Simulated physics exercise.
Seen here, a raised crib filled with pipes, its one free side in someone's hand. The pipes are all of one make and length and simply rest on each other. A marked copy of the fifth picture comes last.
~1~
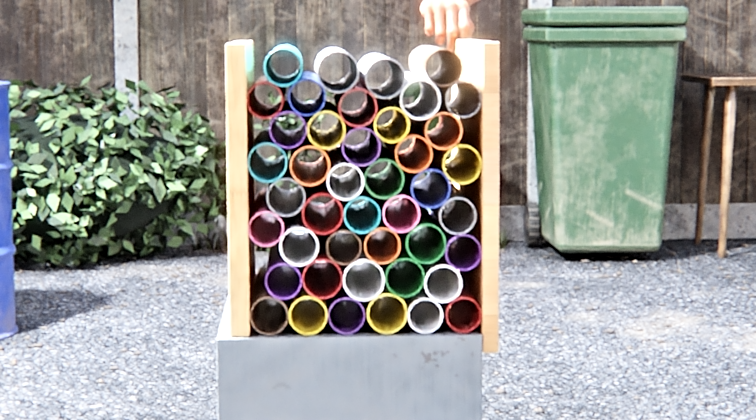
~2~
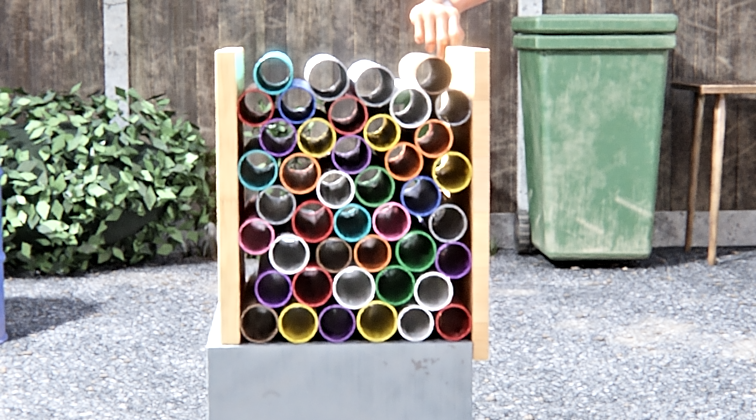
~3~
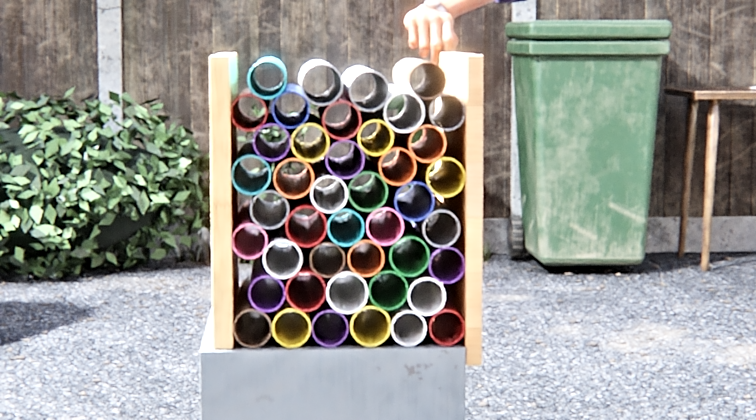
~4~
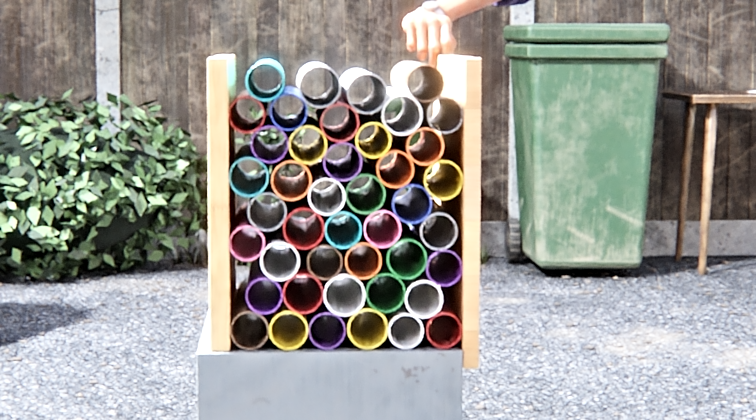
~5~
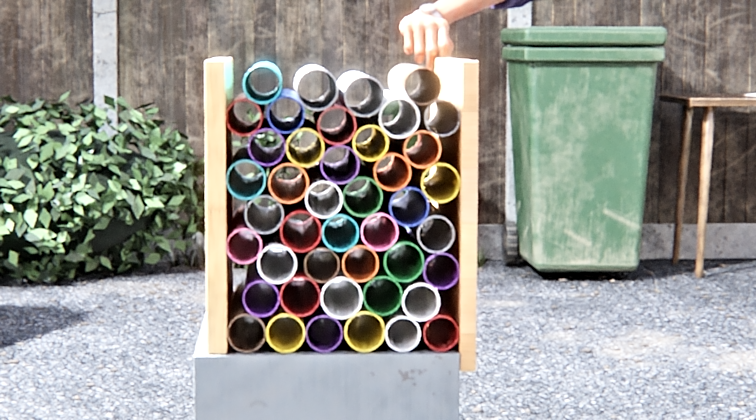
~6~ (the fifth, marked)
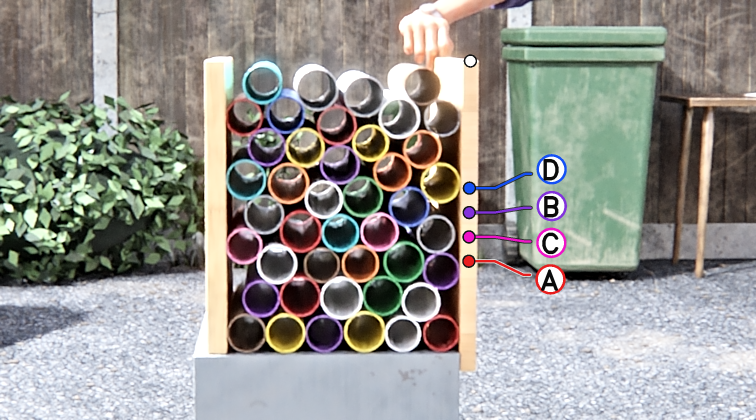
A hand stayed at the top of the right-hand wooden board beside a stack of colourful pipes on a grey block, and nothing in the stack visibly moved as the whole scene drifted slightly left and down.
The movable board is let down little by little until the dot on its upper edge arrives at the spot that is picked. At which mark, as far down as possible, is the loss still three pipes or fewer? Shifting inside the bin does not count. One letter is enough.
B is the limit.
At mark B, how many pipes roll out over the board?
The count is two.
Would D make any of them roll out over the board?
Yes, at D.
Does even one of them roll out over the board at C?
Yes, at C.
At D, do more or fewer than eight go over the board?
Fewer than eight.
On the marked copy, A at (469, 261); B at (469, 212); C at (469, 237); D at (469, 188); the white dot at (470, 61).
With B. Early on, top of the board (461, 127).
Further on, top of the board (461, 203).
At the end, top of the board (461, 212), two out over the board.
As for the rest, A more than three out over the board; C more than three out over the board; D two out over the board.
